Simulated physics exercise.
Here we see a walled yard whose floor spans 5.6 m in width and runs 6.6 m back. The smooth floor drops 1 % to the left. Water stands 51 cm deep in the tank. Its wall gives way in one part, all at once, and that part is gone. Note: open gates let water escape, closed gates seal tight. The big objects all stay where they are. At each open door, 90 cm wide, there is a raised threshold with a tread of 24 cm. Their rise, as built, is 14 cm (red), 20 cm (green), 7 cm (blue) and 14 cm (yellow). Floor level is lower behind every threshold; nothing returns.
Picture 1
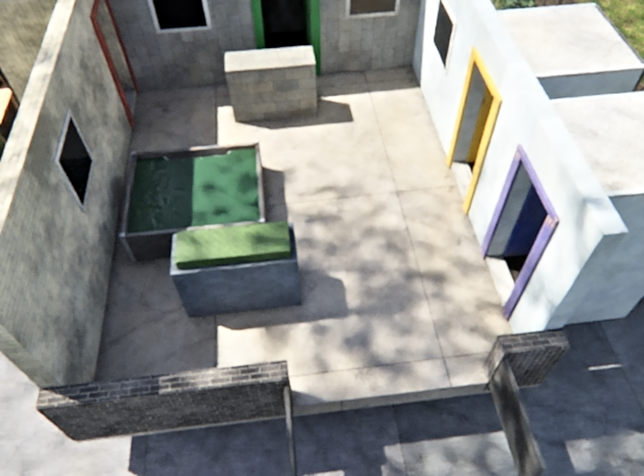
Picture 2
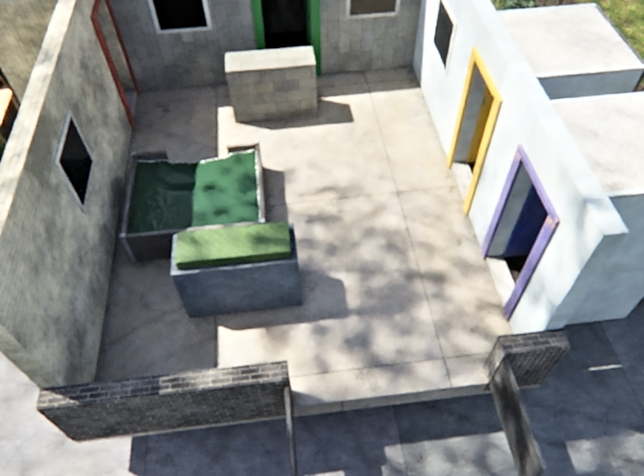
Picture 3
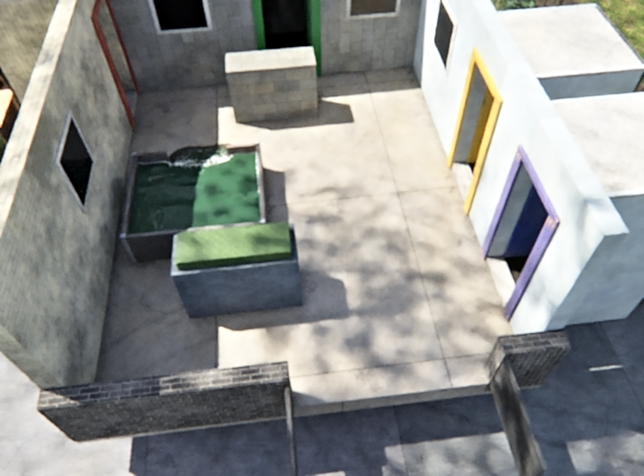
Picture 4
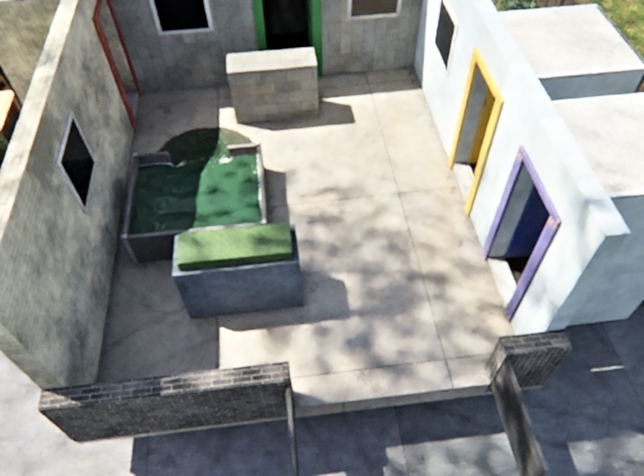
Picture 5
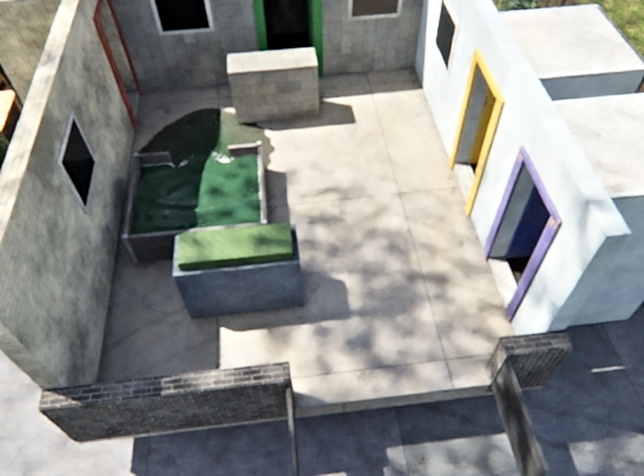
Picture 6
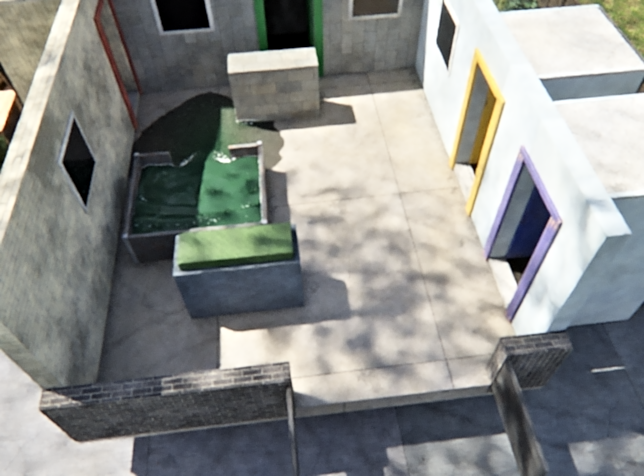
Green water pouring through a sudden gap in the tank's far side, spreading a dark patch across the walled yard's pale floor.
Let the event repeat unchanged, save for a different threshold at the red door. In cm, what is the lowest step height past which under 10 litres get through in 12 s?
Close to 24 cm is just enough.
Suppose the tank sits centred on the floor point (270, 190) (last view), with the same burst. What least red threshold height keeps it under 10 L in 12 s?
About 15 centimetres.
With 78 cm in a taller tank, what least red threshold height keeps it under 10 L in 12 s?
About 39 centimetres.
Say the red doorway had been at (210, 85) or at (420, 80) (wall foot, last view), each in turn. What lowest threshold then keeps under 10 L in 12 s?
You'd want roughly 24 cm there first, then roughly 10.0 cm.
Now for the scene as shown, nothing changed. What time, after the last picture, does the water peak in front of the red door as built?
Peak time: About 1.8 s.
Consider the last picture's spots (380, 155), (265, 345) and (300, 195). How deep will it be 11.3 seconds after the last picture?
Close to 4, 4 and 2 cm, one after the other.
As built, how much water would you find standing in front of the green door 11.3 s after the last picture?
About 5.0 cm.
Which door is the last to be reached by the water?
The blue one comes last.
Then, 0.7 s after the last picture water covers 20 % of the floor, deepest (30 cm) near (141, 95); 11 cm at the red door, 0 litres in over its 14 cm threshold.
Then, 2.3 s after the last picture water covers 35 % of the floor, deepest (22 cm) near (139, 107); 21 cm at the red door, 48 litres in over its 14 cm threshold.
Then, 11.3 s after the last picture water covers 95 % of the floor, deepest (8 cm) near (149, 177); 8 cm at the red door, 71 litres in over its 14 cm threshold.
At the red door as built, the water peaked near 26 cm, 1.7 s after the last picture.
With a threshold of 20.5 cm, 22 litres would have come in within the 12 s; with 27.5 cm, 4 litres. So under 10 litres takes about 24 cm.
